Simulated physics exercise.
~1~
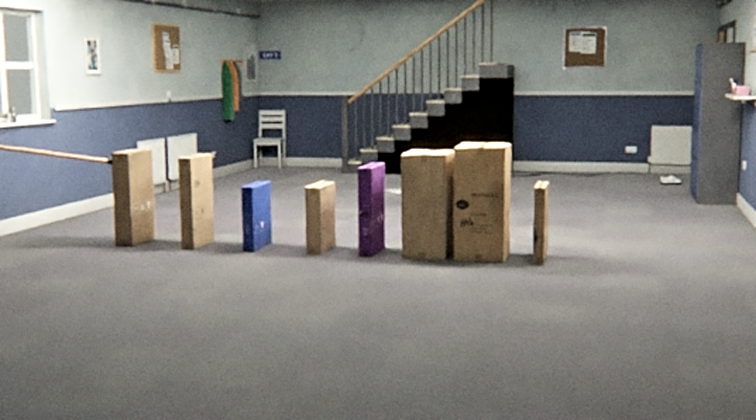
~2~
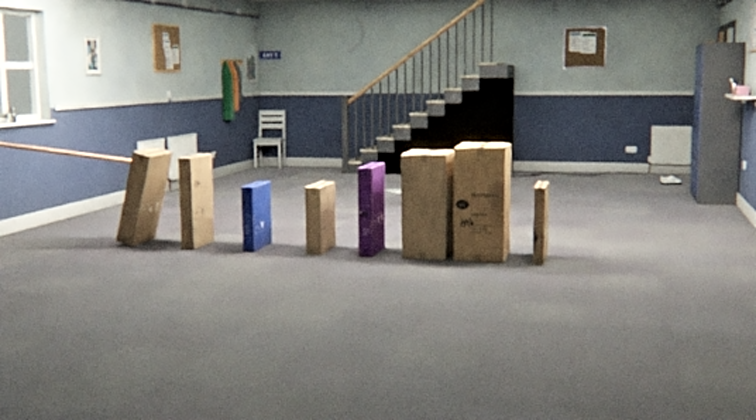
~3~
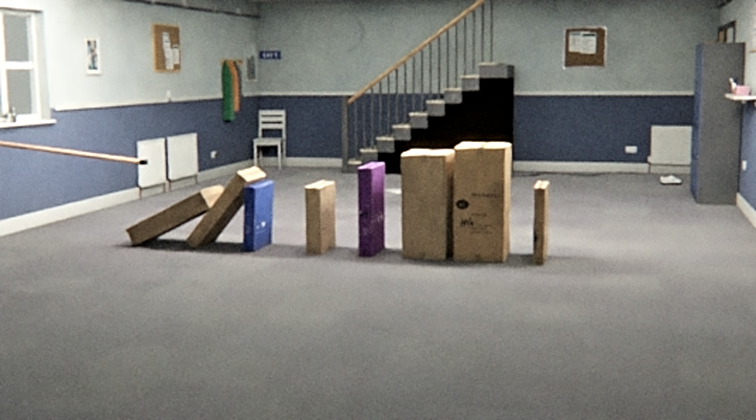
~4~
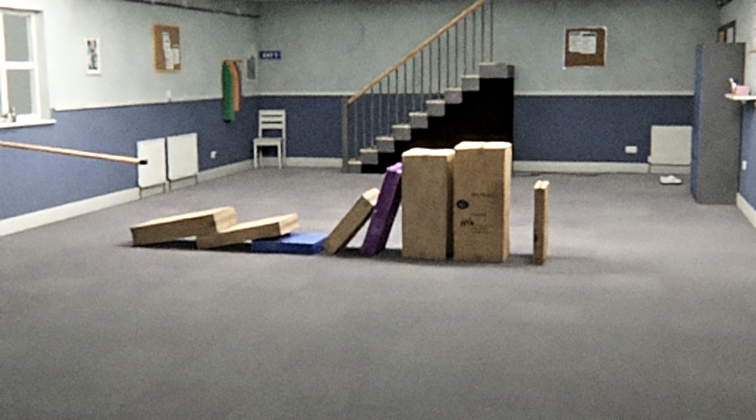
At first, eight cartons of different sizes stand on end in a row across a grey floor, one blue and one purple, with a staircase behind them. A pole reaching in from the left pushes the leftmost carton, which tips to the right. It topples against the next one, which leans over onto the blue carton while the pole stops. The blue carton then falls flat, and the small brown one beyond it tips against the purple carton. The purple carton ends leaning against the big brown boxes, which stay upright, as does the thin carton at the far right.
